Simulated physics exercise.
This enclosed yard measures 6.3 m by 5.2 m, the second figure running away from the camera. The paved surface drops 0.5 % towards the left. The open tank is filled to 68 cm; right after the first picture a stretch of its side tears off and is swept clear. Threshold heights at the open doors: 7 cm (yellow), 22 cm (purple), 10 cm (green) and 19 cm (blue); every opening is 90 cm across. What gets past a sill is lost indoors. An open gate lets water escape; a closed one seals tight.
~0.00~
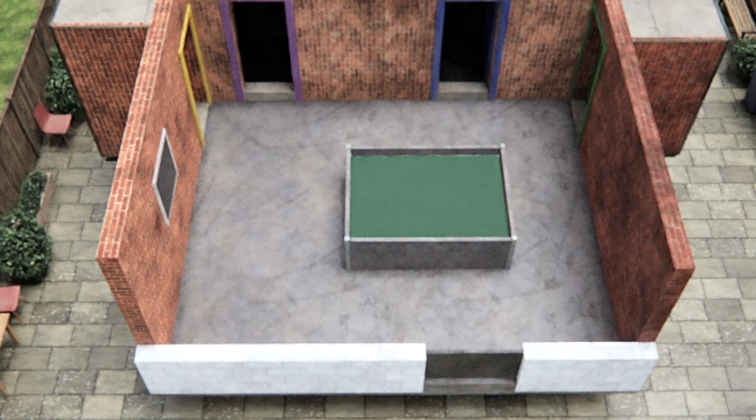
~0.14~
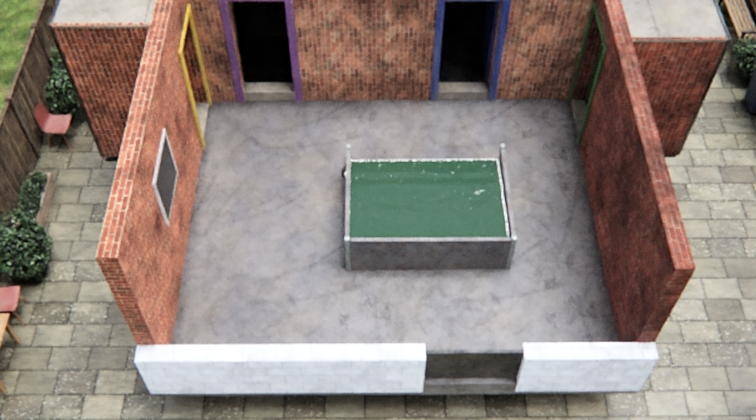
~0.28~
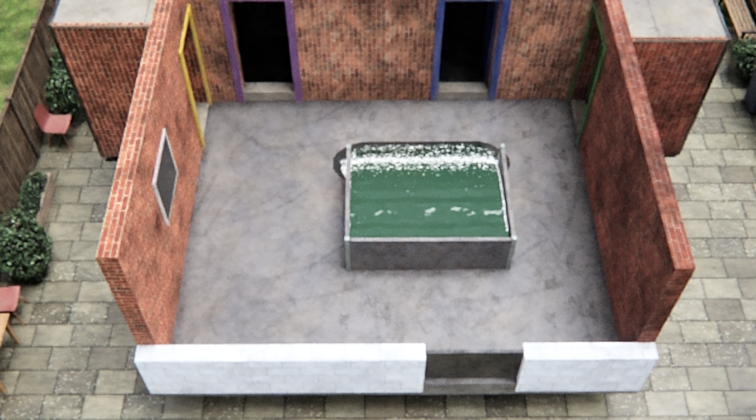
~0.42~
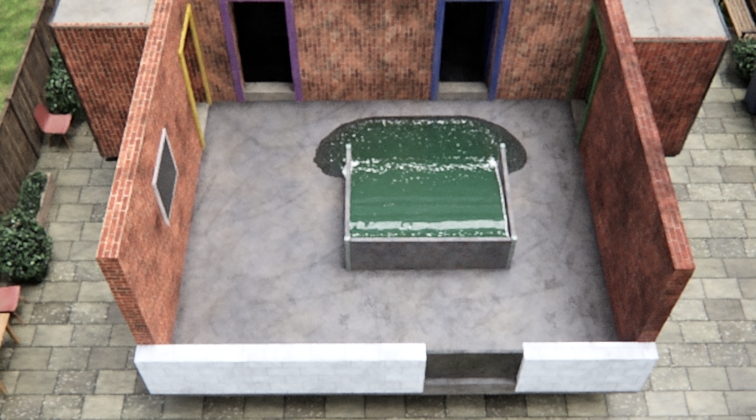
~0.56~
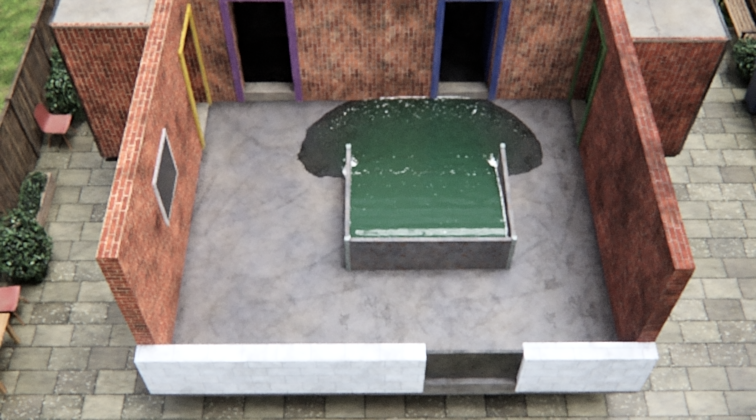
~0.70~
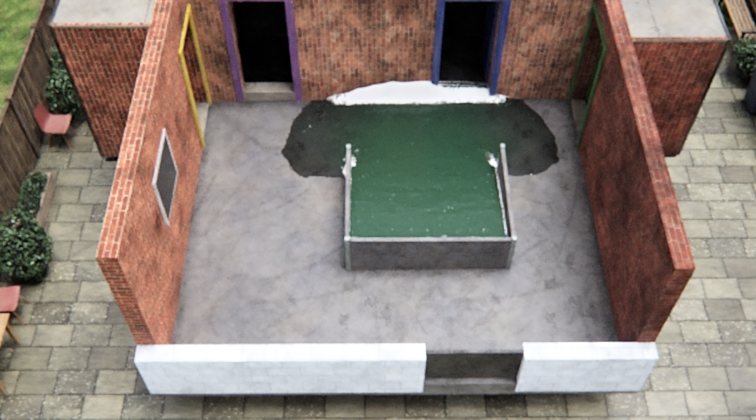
Green water fills an open, grey-walled tank on the grey paved floor of a brick-walled yard, seen from high above by a camera that stays still. Yellow, purple, blue and green door surrounds line the red-brick sides, with a low white wall in front. The tank's far side gives way, and foaming water pours out, spreads in a dark, widening fan and splashes white against the back wall.
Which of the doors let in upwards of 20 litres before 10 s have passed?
Within that time: At the yellow door it goes over the limit; at the purple door it stays under the limit; at the green door it exceeds the limit; at the blue door it goes over the limit.
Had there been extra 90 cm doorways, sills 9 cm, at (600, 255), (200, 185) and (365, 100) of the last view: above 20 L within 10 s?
In that order: Not over, below, over.
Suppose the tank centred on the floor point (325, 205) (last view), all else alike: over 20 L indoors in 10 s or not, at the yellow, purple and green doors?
Then: Yellow over, purple above, green over.
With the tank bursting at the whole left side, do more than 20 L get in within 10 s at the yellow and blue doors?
Against that limit: Yellow over, blue not over.
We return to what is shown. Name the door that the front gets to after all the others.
It is the yellow one.
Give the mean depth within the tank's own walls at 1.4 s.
Roughly 29 cm on average.
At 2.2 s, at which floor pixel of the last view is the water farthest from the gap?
Near (210, 107).
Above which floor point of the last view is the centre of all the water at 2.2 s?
Near (409, 153).
After 1.4 s water covers 25 % of the floor and is deepest (47 cm) near (405, 106); yellow door not reached, purple door 13 cm at the sill, 0 L in, green door 10 cm at the sill, 0 L in, blue door 42 cm at the sill, 71 L in.
After 2.2 s water covers 35 % of the floor and is deepest (34 cm) near (558, 105); yellow door 21 cm at the sill, 42 L in, purple door 16 cm at the sill, 0 L in, green door 29 cm at the sill, 49 L in, blue door 32 cm at the sill, 159 L in.
After 3.5 s water covers 60 % of the floor and is deepest (24 cm) near (575, 135); yellow door 23 cm at the sill, 231 L in, purple door 10 cm at the sill, 0 L in, green door 23 cm at the sill, 190 L in, blue door 15 cm at the sill, 188 L in.
After 6.0 s water covers 85 % of the floor and is deepest (14 cm) near (171, 358); yellow door 12 cm at the sill, 347 L in, purple door 8 cm at the sill, 0 L in, green door 9 cm at the sill, 249 L in, blue door 9 cm at the sill, 189 L in.
After 10.0 s water covers 95 % of the floor and is deepest (10 cm) near (375, 280); yellow door 8 cm at the sill, 365 L in, purple door 7 cm at the sill, 0 L in, green door 3 cm at the sill, 250 L in, blue door 5 cm at the sill, 189 L in.
